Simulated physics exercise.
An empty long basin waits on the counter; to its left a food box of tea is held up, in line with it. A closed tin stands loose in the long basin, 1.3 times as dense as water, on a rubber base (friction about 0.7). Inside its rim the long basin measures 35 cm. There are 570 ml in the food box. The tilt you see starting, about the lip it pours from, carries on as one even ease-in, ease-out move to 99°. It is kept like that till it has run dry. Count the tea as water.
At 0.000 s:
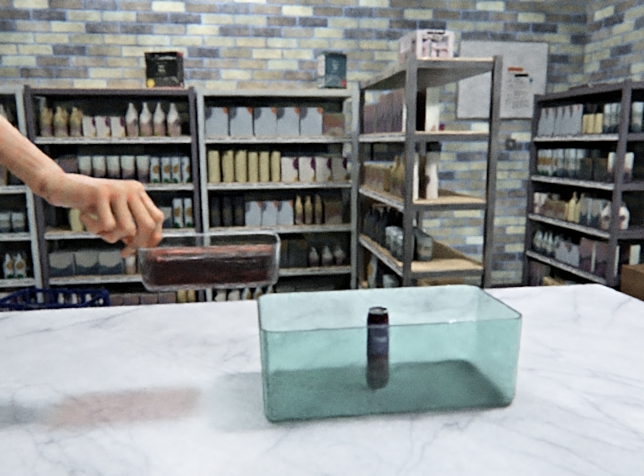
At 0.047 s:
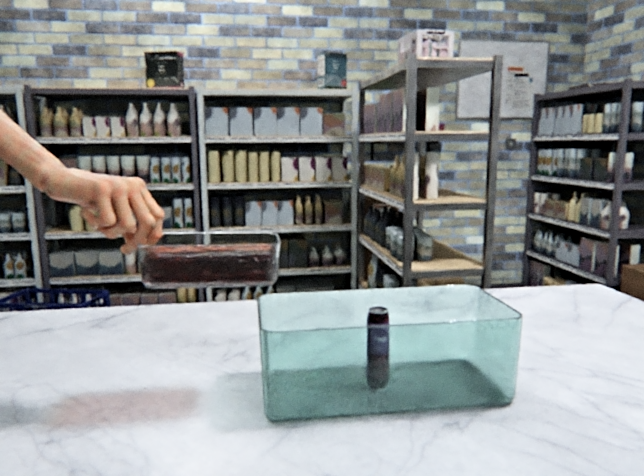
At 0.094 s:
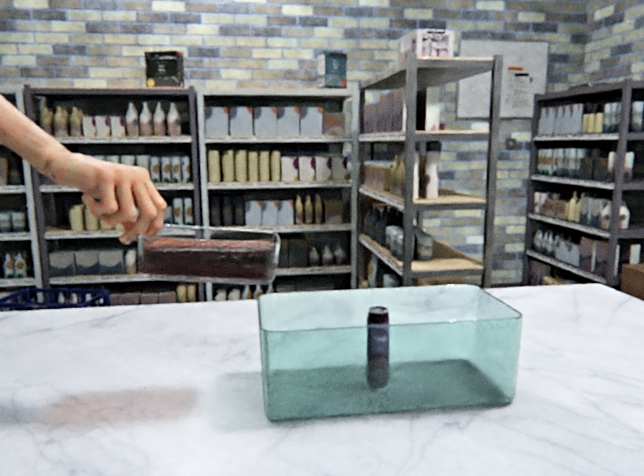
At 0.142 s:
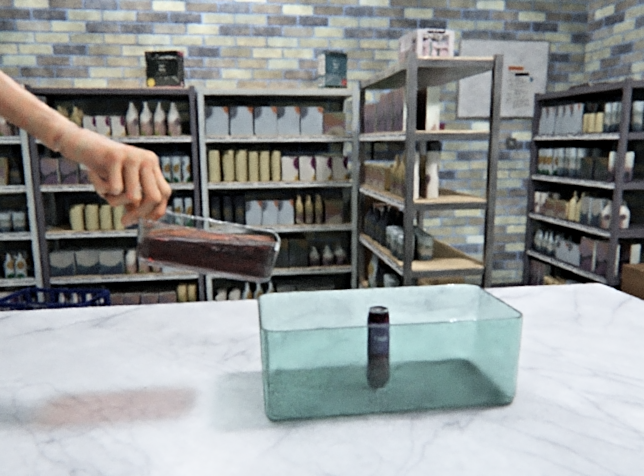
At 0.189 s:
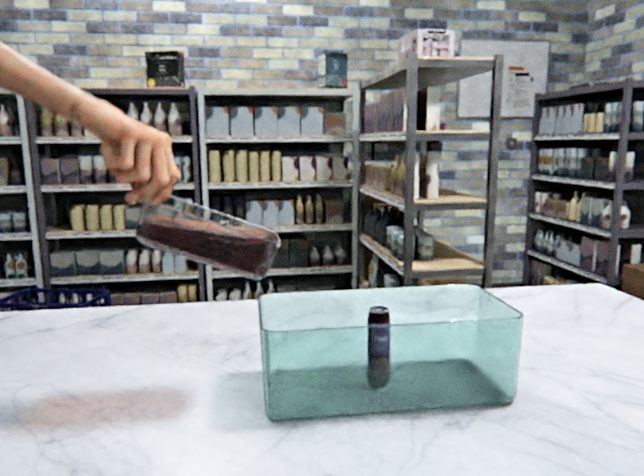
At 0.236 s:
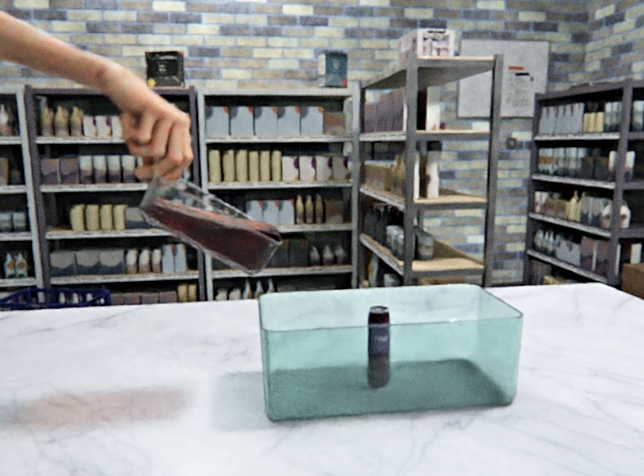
A hand held a clear box of dark reddish-brown liquid above a counter, then tilted it steadily down to the right, towards a greenish see-through basin with a small dark tin standing inside.
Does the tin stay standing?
The tin topples.
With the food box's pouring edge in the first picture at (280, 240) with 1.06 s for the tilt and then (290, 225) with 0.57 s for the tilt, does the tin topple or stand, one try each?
First it stays up; then it remains upright.
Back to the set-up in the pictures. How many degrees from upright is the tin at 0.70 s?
It is at some 20°.
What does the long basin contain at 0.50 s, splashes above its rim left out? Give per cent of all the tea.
Some 20 per cent.
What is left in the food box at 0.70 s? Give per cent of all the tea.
Near 1 in a hundred.
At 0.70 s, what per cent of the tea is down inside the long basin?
Near 94 in a hundred.
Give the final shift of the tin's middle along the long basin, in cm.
Some 7.5 cm.
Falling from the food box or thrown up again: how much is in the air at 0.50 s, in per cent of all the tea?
Near 66 in a hundred.
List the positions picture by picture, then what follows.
The first picture shows tilt 0°; pouring edge (278, 240); surface from (147, 254) to (276, 250); the long basin's rim runs from (259, 313) to (498, 301); the tin's top is at (378, 313).
The second picture shows tilt 1°; pouring edge (278, 240); surface from (147, 253) to (276, 249).
The third picture shows tilt 6°; pouring edge (278, 240); surface from (146, 246) to (275, 246).
The fourth picture shows tilt 12°; pouring edge (278, 240); surface from (145, 235) to (275, 241).
The fifth picture shows tilt 21°; pouring edge (278, 240); surface from (146, 220) to (277, 235).
The sixth picture shows tilt 31°; pouring edge (278, 240); surface from (148, 201) to (268, 226); 4 per cent is over the edge.
By 0.50 s the tilt is 90° and 14 per cent is still to pour; the tin stands where it began.
By 0.70 s the tilt is 99° and 1 per cent is still to pour; the tin leans 18°.
By 0.90 s the tilt is 99° and 0 per cent is still to pour; the tin lies on its side.
By 1.12 s the tilt is 99° and 0 per cent is still to pour; the tin lies on its side.
At rest the tin lies on its side.
